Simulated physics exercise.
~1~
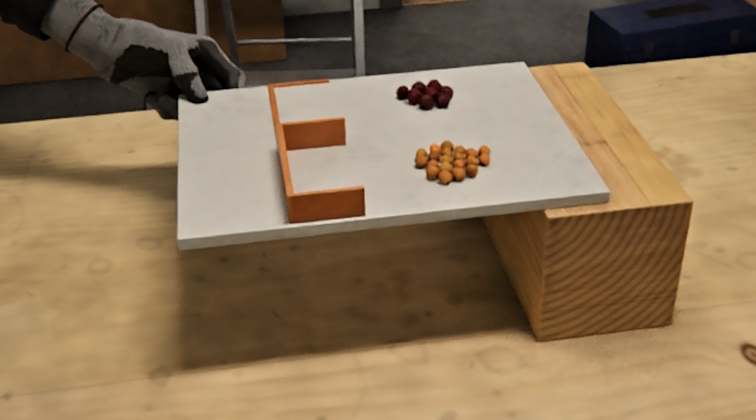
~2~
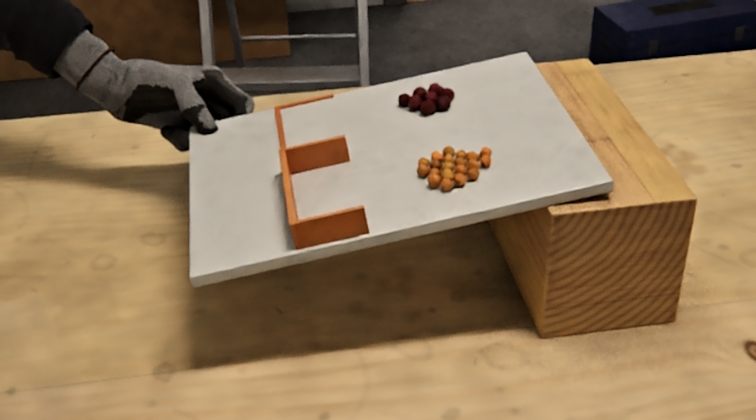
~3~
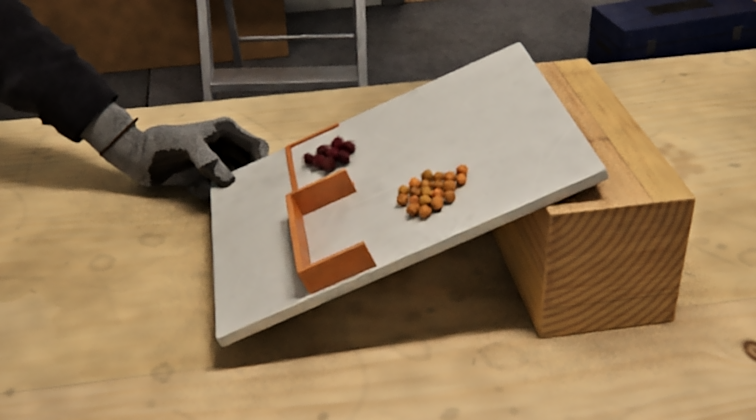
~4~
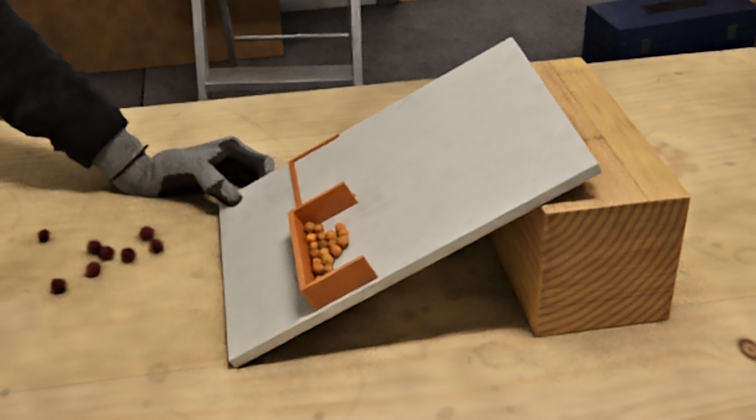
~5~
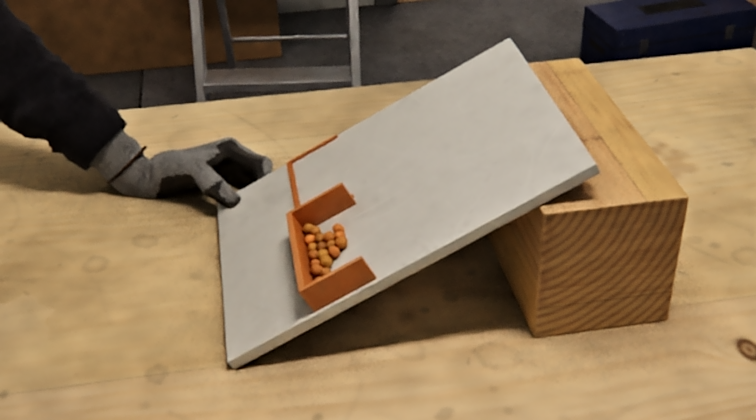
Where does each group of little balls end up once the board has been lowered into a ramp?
The orange balls in front end up gathered against their orange barrier. The dark red ones at the back go past theirs and off the board onto the table, and they are out of sight at the end.
